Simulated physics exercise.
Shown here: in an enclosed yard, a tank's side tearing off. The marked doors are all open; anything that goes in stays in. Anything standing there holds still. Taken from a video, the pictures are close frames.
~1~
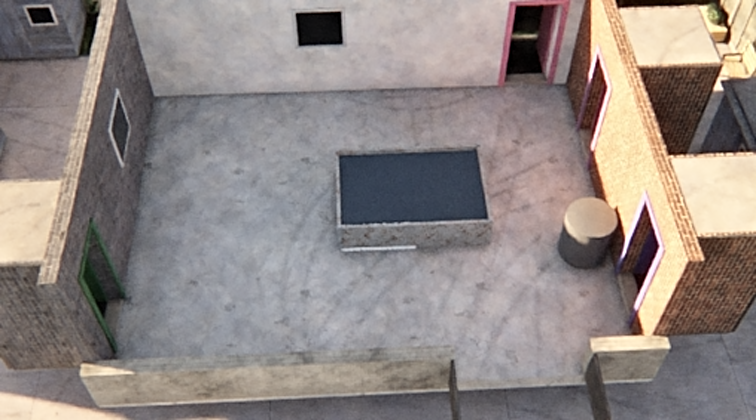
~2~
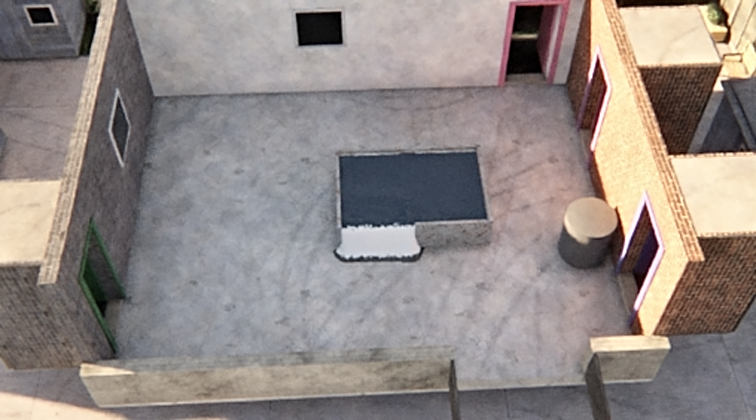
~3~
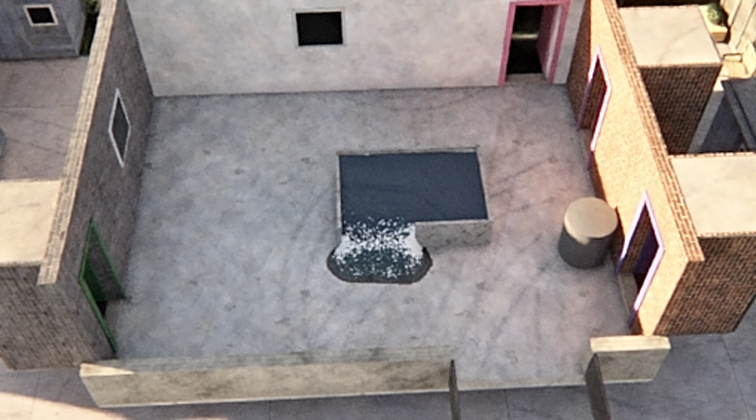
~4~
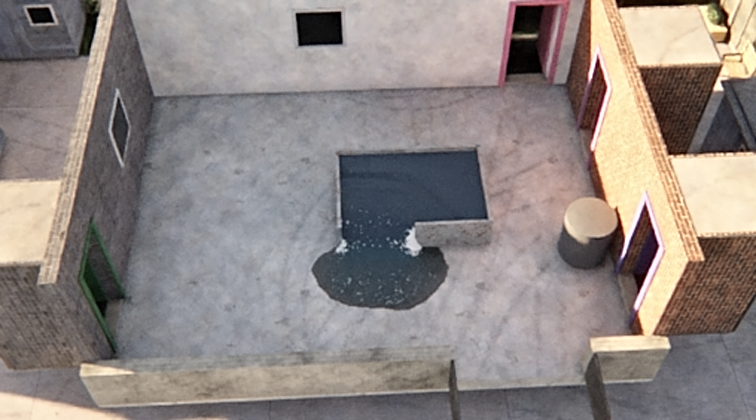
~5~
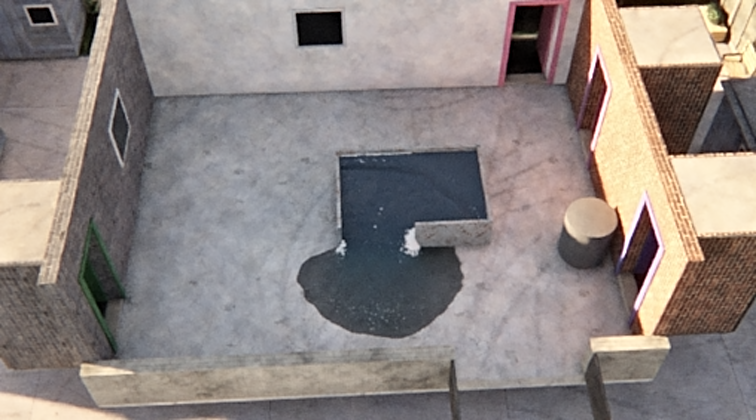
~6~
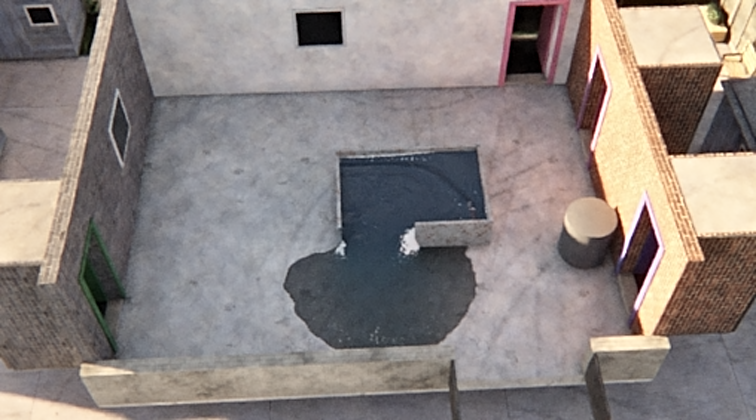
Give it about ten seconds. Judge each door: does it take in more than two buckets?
My prediction: Most likely the purple door gets two buckets or less, most likely the green door gets too much water, most likely the pink door gets two buckets or less, most likely the blue door gets two buckets or less.
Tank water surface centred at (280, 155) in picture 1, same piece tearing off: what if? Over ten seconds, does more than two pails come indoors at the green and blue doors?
Briefly, green ends up above while blue ends up below.
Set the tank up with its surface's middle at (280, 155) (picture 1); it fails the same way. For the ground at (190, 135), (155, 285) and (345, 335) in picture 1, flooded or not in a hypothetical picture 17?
Readings in order: No flood; flood; flood.
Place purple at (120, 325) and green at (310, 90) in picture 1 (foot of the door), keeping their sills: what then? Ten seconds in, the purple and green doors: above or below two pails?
Short version: The purple door tops the limit and the green door stays within the limit.
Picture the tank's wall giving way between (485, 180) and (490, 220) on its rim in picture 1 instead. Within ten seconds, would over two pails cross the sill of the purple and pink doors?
Here the purple door gets too much, and the pink door gets too much.
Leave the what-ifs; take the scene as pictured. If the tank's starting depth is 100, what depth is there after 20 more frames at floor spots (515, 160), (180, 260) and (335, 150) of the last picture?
The depth comes out near 0, 0 and 0 per cent.
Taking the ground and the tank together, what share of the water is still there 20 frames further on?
About 94 per cent.
A moment on, water covers 15 % of the floor; the purple door not reached, the green door not reached, the pink door not reached, the blue door not reached.
Next, water covers 20 % of the floor; the purple door not reached, the green door not reached, the pink door not reached, the blue door not reached.
Then, water covers 35 % of the floor; the purple door not reached, the green door over two buckets in, the pink door not reached, the blue door wet at the sill, nothing in.
Later, water covers 50 % of the floor; the purple door wet at the sill, nothing in, the green door far over two buckets in, the pink door not reached, the blue door wet at the sill, nothing in.
In the end, water covers 85 % of the floor; the purple door wet at the sill, nothing in, the green door far over two buckets in, the pink door not reached, the blue door wet at the sill, nothing in.
